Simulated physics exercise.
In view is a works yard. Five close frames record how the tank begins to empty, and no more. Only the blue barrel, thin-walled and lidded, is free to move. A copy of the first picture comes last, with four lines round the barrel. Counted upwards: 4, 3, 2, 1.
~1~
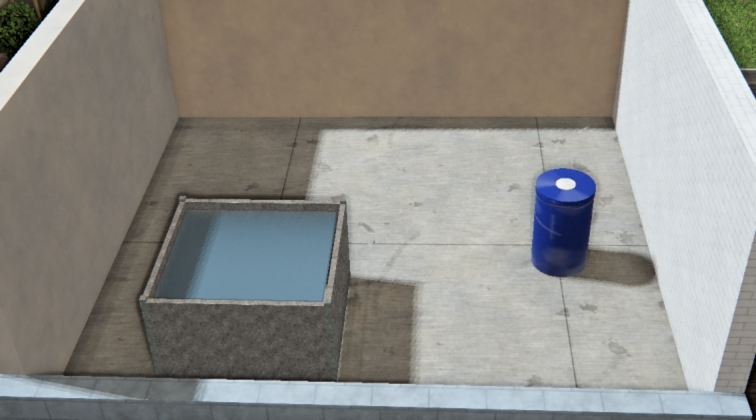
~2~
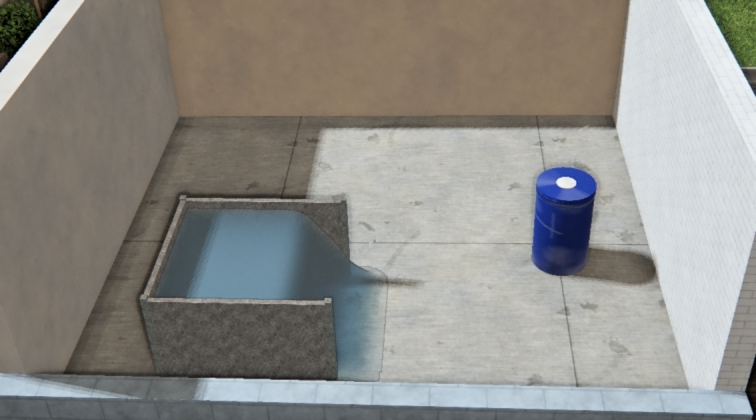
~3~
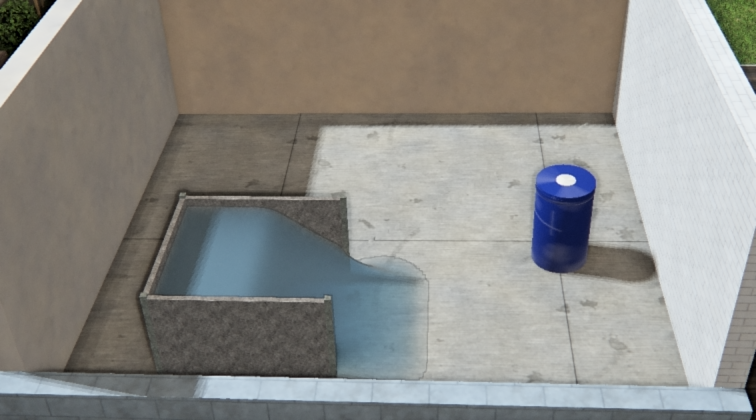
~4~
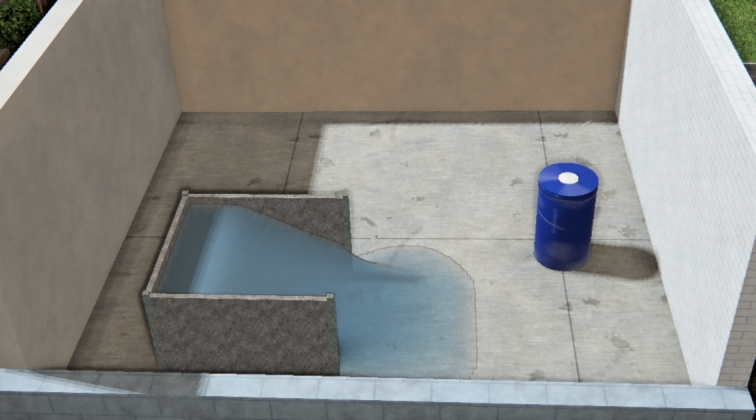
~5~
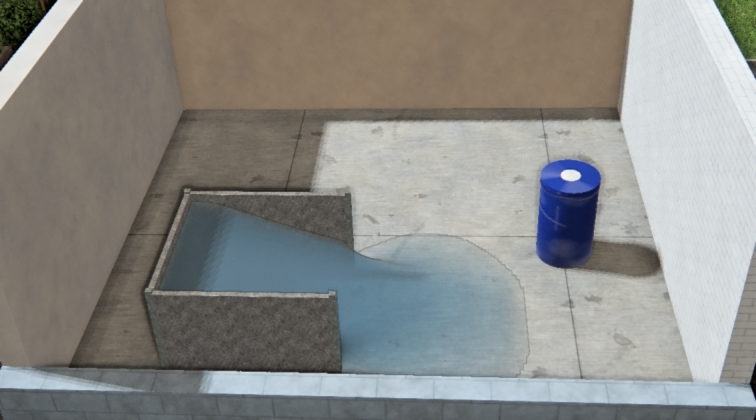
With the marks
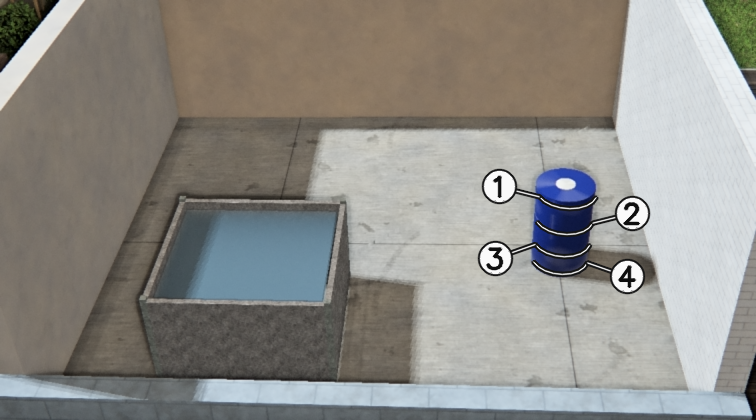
Stone tank in a walled yard losing its right side, water pouring out and spreading across the concrete while a blue barrel stands still.
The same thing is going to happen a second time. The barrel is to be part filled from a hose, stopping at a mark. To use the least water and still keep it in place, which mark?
Use line 2.
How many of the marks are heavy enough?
Two of them.
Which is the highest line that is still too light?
3 it is.
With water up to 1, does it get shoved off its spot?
No, not at all.
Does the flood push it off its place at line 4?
Yes, that goes wrong.
In white, 1 at (569, 208); 2 at (566, 234); 3 at (564, 256); 4 at (562, 274); from the bottom up 4, 3, 2, 1.
Choosing 1, it does not move.
Choosing 2, it does not move.
Choosing 3, it is pushed about its own width away.
Choosing 4, it is pushed about 8 times its own width away.
